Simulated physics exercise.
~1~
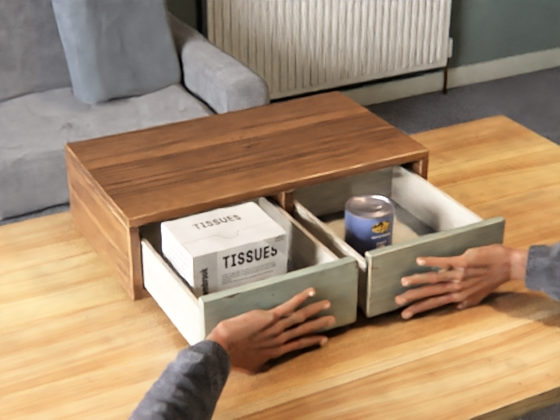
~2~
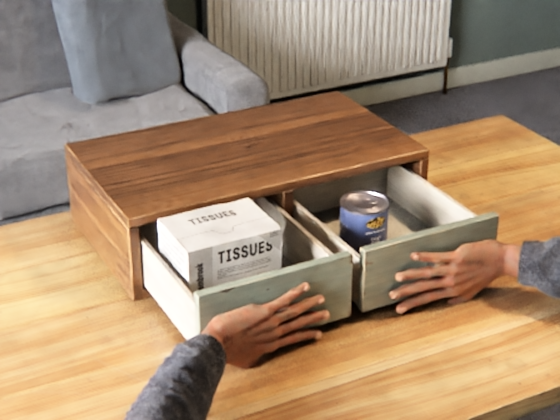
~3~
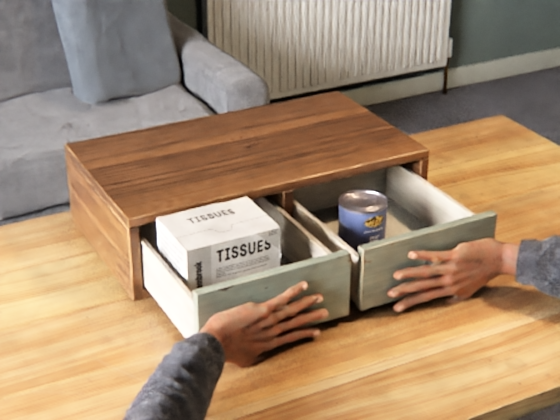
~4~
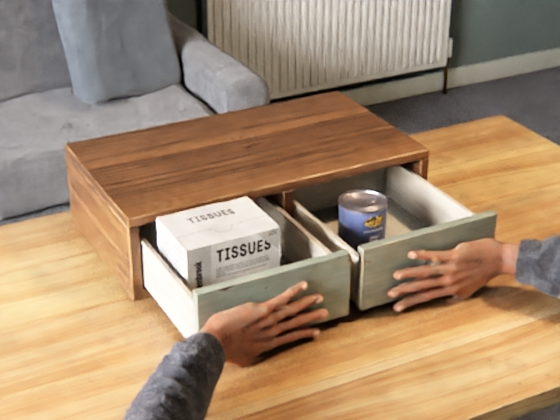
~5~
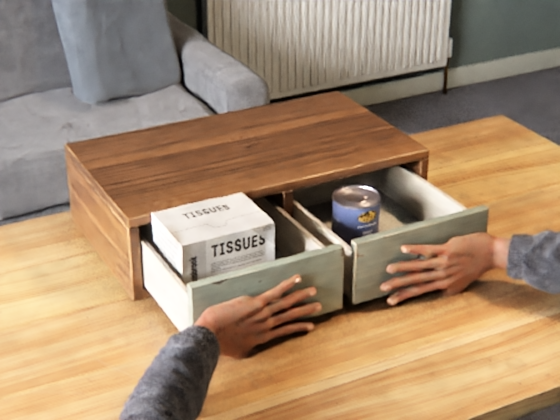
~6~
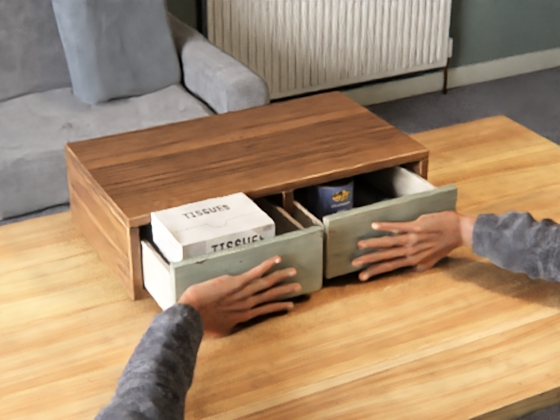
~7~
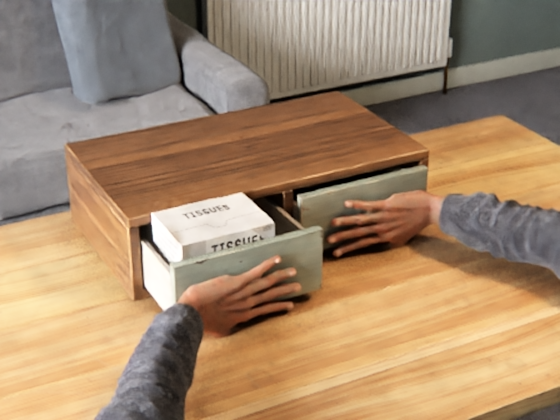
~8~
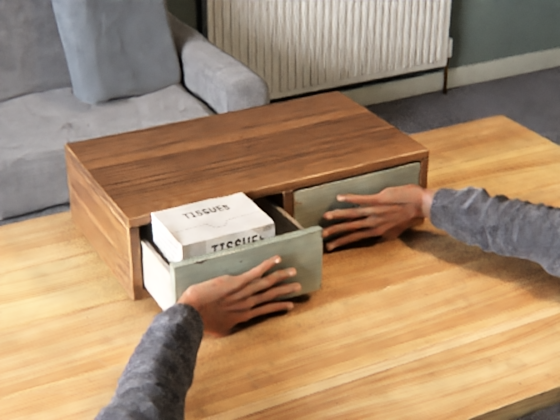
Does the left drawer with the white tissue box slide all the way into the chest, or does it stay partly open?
The left drawer stays partly open with the tissue box still showing, while the right drawer goes all the way in.
